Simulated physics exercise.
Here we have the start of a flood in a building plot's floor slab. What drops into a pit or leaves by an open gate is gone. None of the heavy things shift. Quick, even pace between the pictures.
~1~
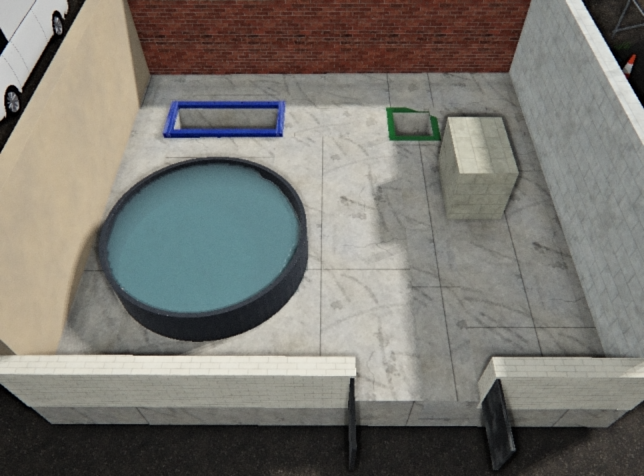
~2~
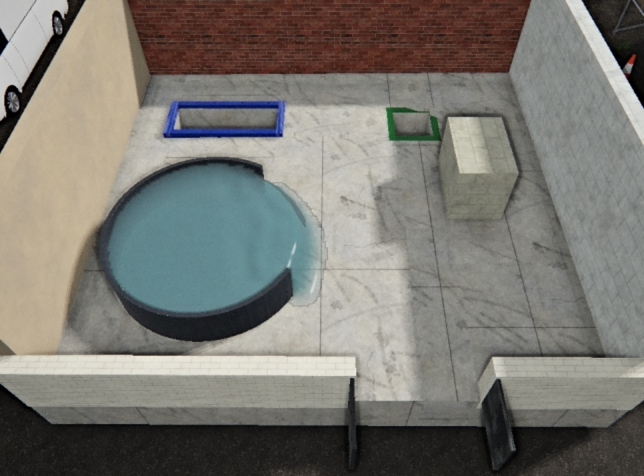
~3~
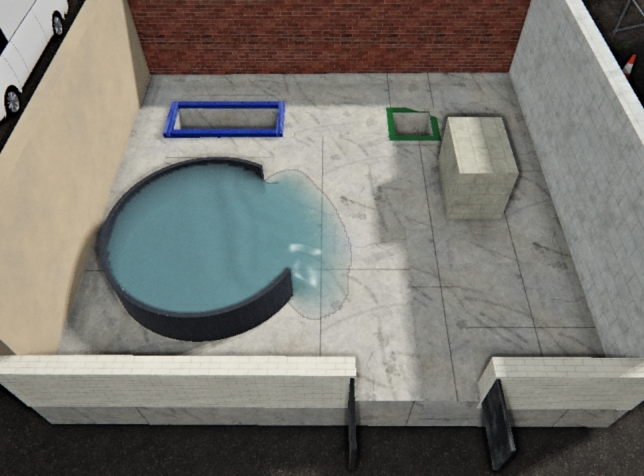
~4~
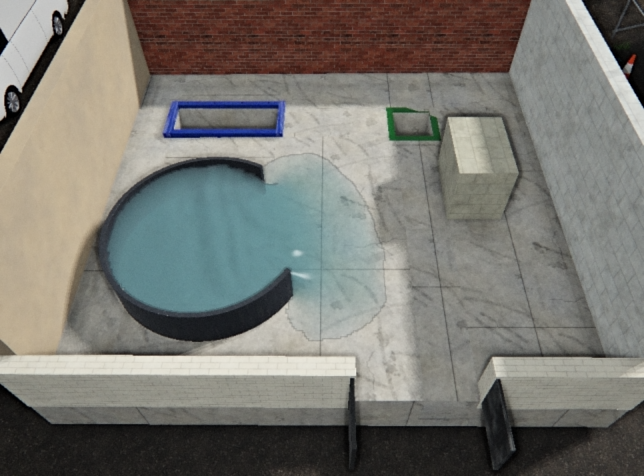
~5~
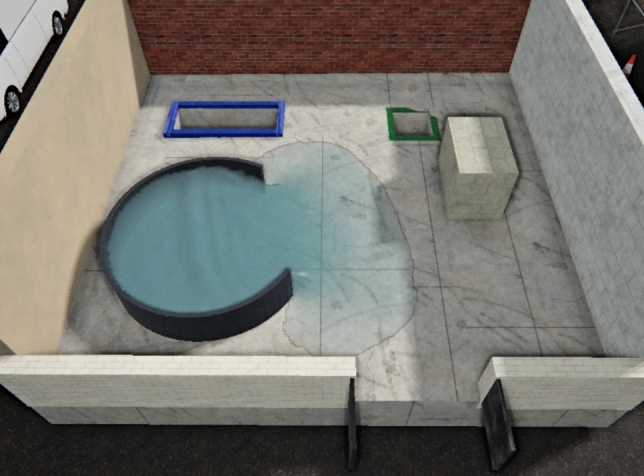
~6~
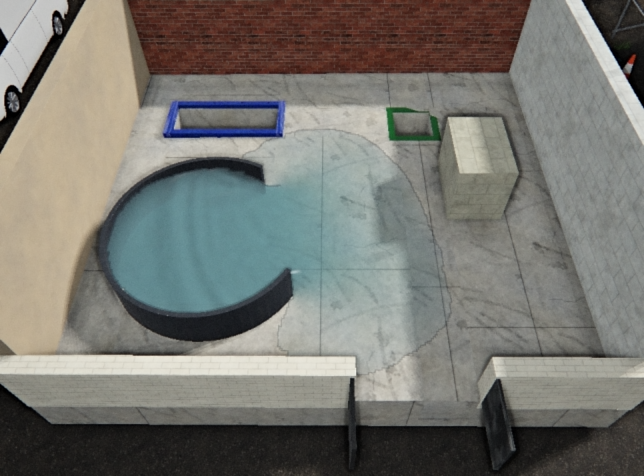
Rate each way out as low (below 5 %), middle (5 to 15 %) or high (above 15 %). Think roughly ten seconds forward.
Ratings - gate: Middle; green pit: High; blue pit: Low.
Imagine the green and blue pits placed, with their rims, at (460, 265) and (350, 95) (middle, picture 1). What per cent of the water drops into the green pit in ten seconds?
Roughly 30 per cent ends up in the green pit.
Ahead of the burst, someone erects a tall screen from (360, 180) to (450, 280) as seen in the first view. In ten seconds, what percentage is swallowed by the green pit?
Result, green pit: Some 12 percent of the total.
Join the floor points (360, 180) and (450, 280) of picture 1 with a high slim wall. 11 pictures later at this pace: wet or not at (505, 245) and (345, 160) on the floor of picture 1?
Result, in the order given: Unsoaked / swamped.
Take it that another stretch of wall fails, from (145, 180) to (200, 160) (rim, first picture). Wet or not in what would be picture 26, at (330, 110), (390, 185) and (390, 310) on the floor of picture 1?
Soaked, then unsoaked, then unsoaked.
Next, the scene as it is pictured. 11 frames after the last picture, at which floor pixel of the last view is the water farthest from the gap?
Look around (511, 98).
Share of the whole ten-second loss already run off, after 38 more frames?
60 per cent.
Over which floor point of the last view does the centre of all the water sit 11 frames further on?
Around pixel (308, 238) of the last picture.
A moment on, water covers 45 % of the floor; the gate 0 %, the green pit 1 %, the blue pit 0 %.
Next, water covers 55 % of the floor; the gate 1 %, the green pit 3 %, the blue pit 0 %.
Then, water covers 60 % of the floor; the gate 2 %, the green pit 9 %, the blue pit 0 %.
Later, water covers 70 % of the floor; the gate 6 %, the green pit 15 %, the blue pit 0 %.
In the end, water covers 95 % of the floor; the gate 11 %, the green pit 24 %, the blue pit 0 %.
